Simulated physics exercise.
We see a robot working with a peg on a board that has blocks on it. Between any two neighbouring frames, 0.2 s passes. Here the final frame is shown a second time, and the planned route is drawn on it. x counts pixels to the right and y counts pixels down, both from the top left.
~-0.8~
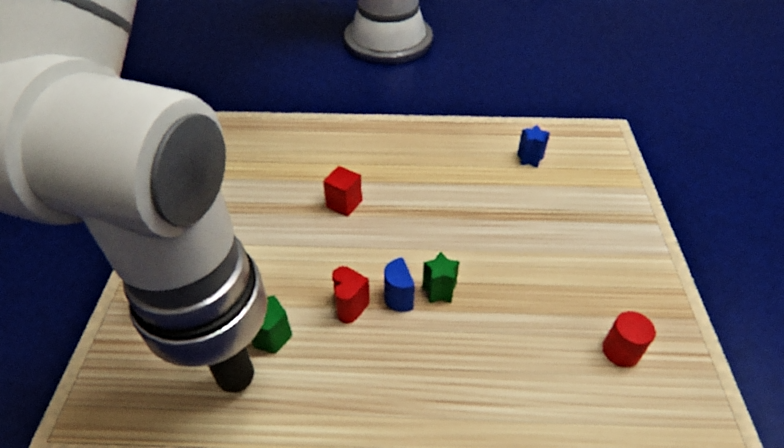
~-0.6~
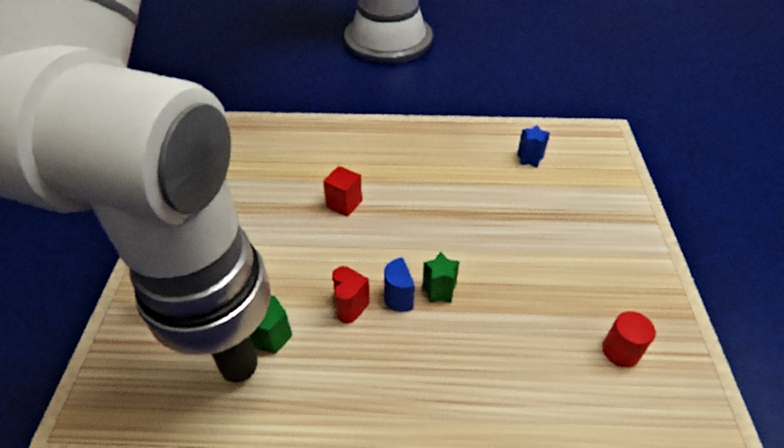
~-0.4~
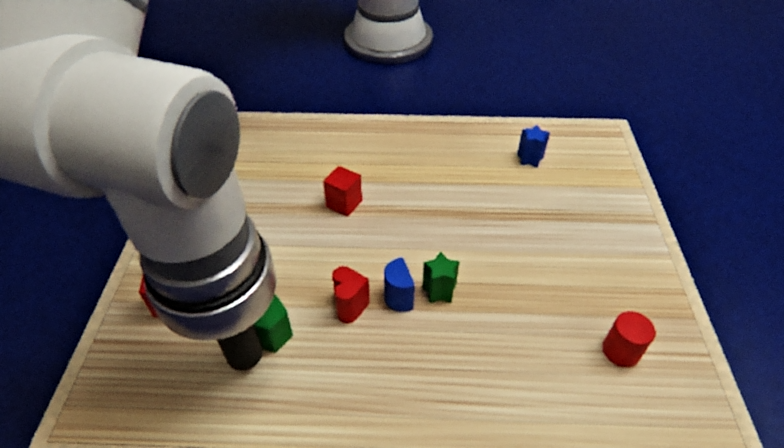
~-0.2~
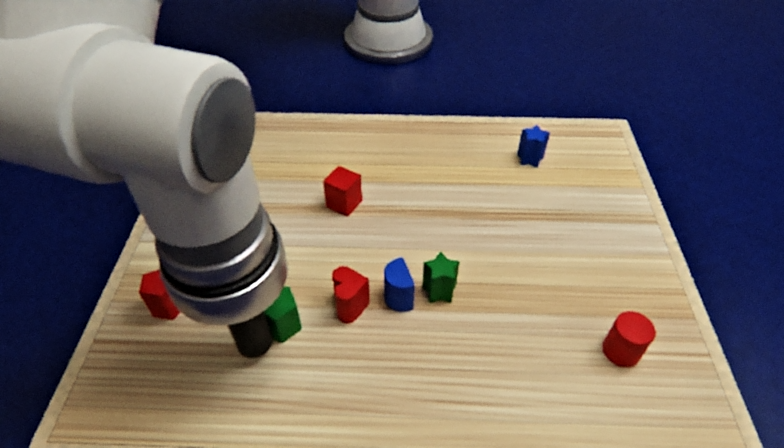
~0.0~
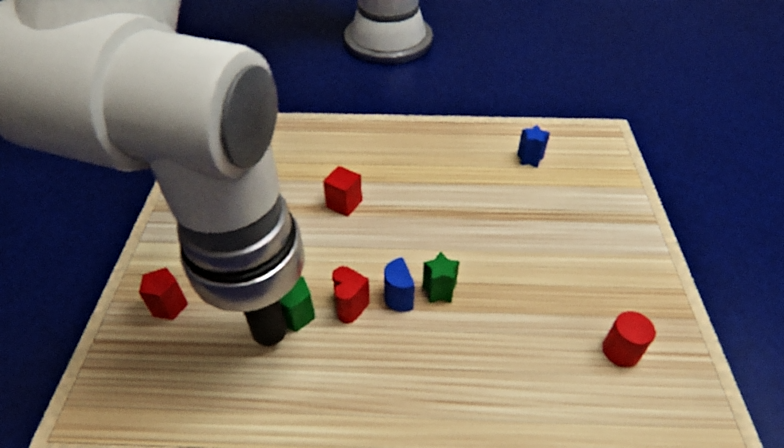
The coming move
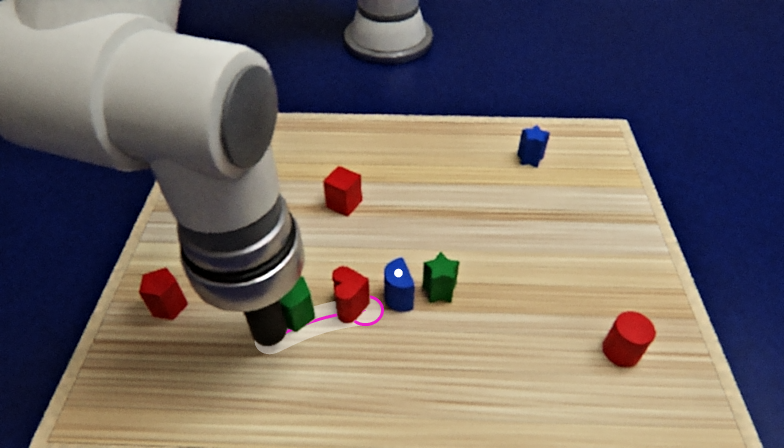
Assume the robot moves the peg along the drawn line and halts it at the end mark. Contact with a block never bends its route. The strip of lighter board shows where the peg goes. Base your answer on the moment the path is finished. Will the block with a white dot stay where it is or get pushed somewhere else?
That block ends up displaced.
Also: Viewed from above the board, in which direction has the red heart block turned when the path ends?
Spin direction: Counter-clockwise.
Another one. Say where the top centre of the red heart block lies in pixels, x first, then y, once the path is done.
Pixel (383, 266).
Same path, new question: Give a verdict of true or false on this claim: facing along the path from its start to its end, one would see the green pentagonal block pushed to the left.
The claim holds.
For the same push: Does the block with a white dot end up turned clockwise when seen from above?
Going by the path, yes.
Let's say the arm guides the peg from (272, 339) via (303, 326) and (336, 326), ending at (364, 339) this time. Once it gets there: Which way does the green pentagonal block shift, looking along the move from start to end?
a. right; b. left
I choose b.
Path on the board, from (272, 339) over (319, 320) to (366, 310); the dot is on the blue half-round block.
On the path given first. Halfway along, peg (317, 313); green pentagonal block (318, 267), turned 30° anticlockwise.
At the end, peg (366, 304); green pentagonal block (319, 265), turned 40° anticlockwise; red heart block (383, 266), turned 45° anticlockwise; blue half-round block (414, 268), turned 30° clockwise; green star-shaped block in place.
